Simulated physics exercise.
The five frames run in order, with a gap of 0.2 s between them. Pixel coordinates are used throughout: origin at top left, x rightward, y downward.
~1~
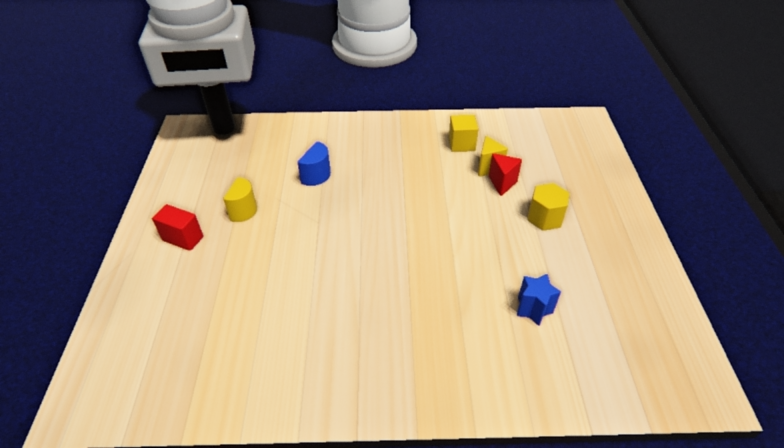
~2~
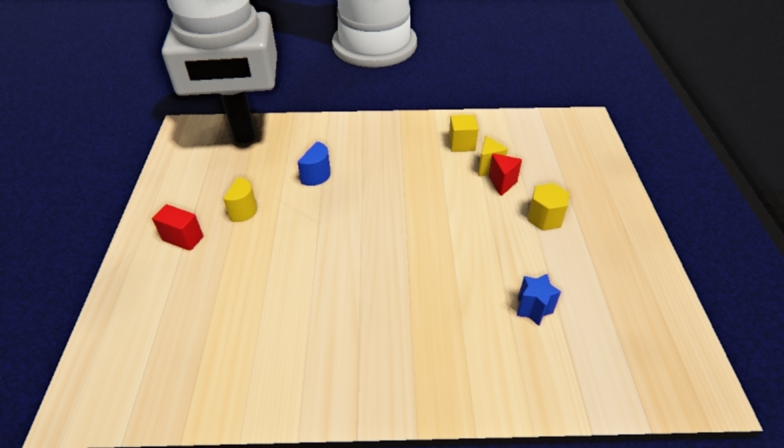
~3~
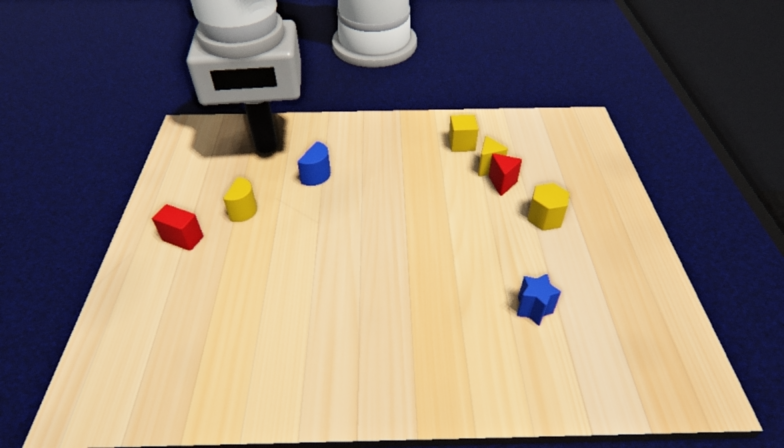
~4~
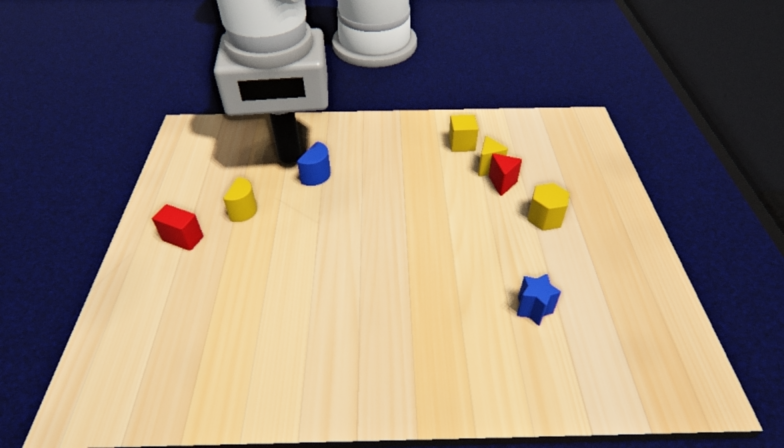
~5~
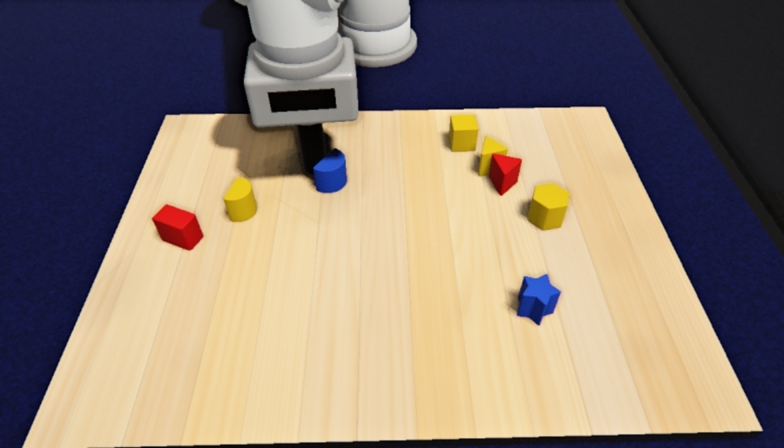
The robot arm moves right across the board and nudges the blue D-shaped block slightly.
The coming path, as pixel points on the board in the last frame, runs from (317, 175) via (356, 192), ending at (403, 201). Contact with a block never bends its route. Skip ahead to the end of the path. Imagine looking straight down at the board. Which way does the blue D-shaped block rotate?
I'd predict that, seen from above, the blue D-shaped block rotates clockwise.
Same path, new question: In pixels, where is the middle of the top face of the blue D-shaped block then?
The middle of the upper face of the blue D-shaped block will lie at about (410, 193) in the picture.
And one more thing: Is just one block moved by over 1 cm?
I believe so.
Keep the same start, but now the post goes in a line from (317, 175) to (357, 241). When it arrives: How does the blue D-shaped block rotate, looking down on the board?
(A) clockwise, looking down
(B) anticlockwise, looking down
B
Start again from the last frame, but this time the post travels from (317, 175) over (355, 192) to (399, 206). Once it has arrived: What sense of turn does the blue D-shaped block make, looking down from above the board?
In a top view, it turns clockwise.
The first path, step by step. One third of the way, post (342, 179); blue D-shaped block (359, 172).
Two thirds of the way, post (372, 188); blue D-shaped block (389, 183), turned 15° clockwise.
At the end, post (403, 193); blue D-shaped block (410, 193), turned 45° clockwise.
